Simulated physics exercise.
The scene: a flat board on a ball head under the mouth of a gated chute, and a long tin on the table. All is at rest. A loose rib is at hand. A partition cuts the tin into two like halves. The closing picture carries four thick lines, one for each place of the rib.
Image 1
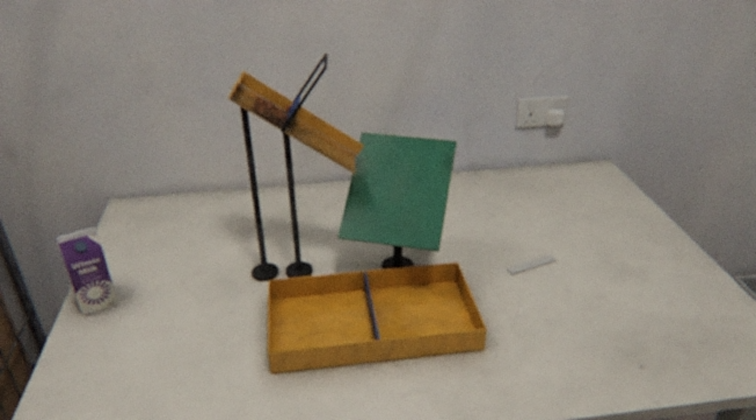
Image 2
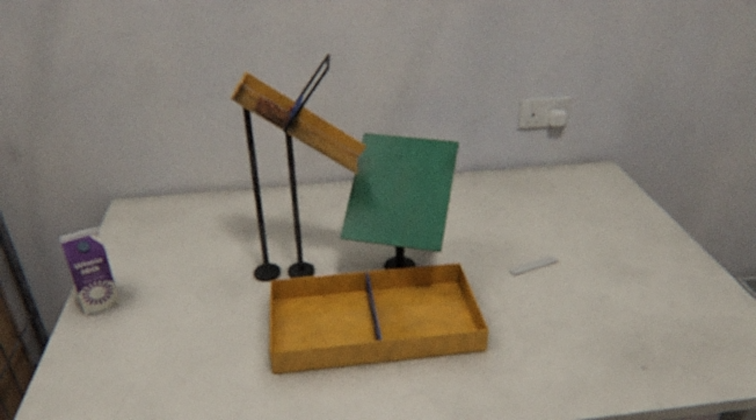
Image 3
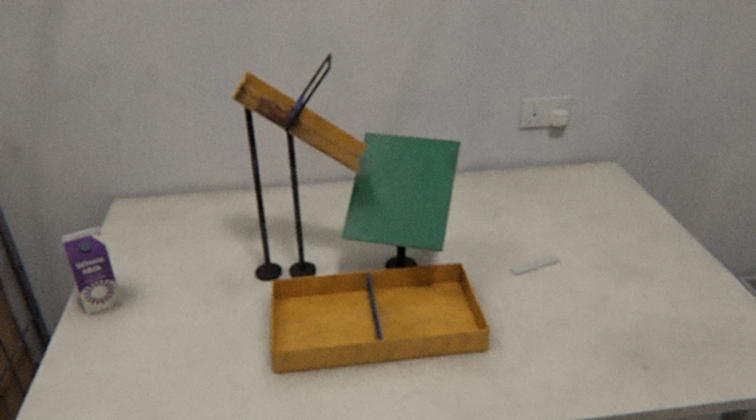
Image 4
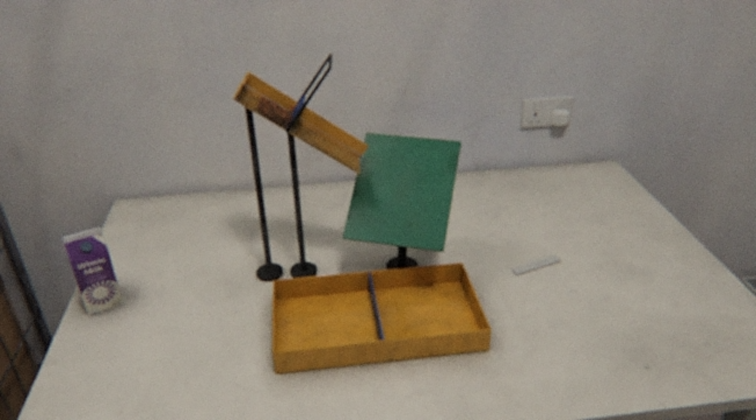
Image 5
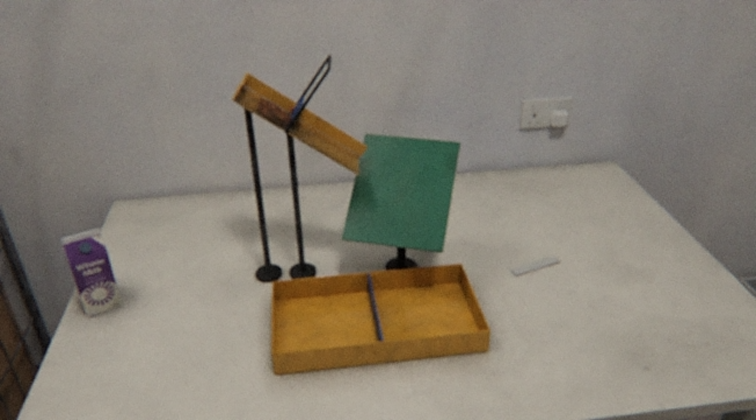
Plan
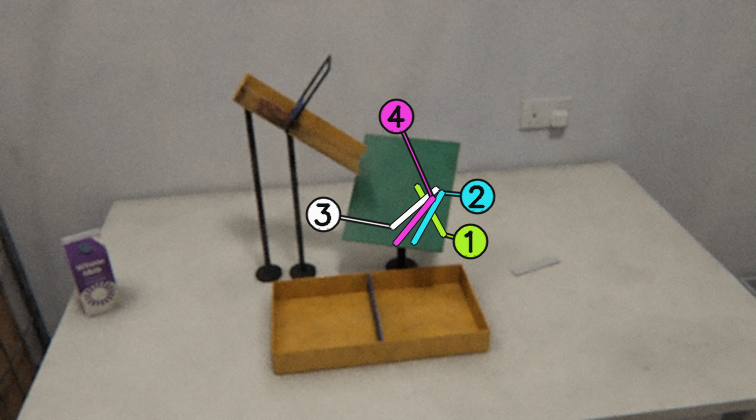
A pale tabletop against a plain light wall with a socket is seen from the front and slightly above. A wooden chute on two black stands slopes down to the right, a dark wire frame across it, toward a tilted green board, with a divided wooden-coloured tray in front, a purple and white carton at left and a small pale strip at right. Nothing on the table moves; only the view shifts very slightly.
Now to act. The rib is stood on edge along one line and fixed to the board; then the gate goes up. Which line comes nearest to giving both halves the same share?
I would pick line 4.
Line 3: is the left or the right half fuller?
Left.
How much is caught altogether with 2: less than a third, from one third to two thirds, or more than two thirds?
More than two thirds.
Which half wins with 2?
More lands on the right.
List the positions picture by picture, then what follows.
Load behind the gate (272, 114), cereal balls; lip of the chute (354, 166), sloping fairly steeply, in the first frame.
Middle of the board (400, 189), tilted fairly steeply; middle of its low edge (390, 245); of its high edge (411, 137), in the second frame.
Front corners of the tin (272, 352) and (489, 329); front end of its middle wall (383, 340); gate still shut (300, 104), in the third frame.
Middle of the load (277, 114); lip (359, 167), in the fourth frame.
Middle of the load (276, 115); lip (358, 168), in the fifth frame.
On the marked copy, line 1 from (417, 186) to (443, 234); line 2 from (441, 192) to (414, 242); line 3 from (436, 189) to (392, 226); line 4 from (432, 198) to (396, 243).
Choosing 1, of what is caught, about a tenth in the left half, almost all in the right.
Choosing 2, of what is caught, about a tenth in the left half, the larger part in the right.
Choosing 3, of what is caught, the larger part in the left half, about a tenth in the right.
Choosing 4, of what is caught, roughly two thirds in the left half, roughly a third in the right.
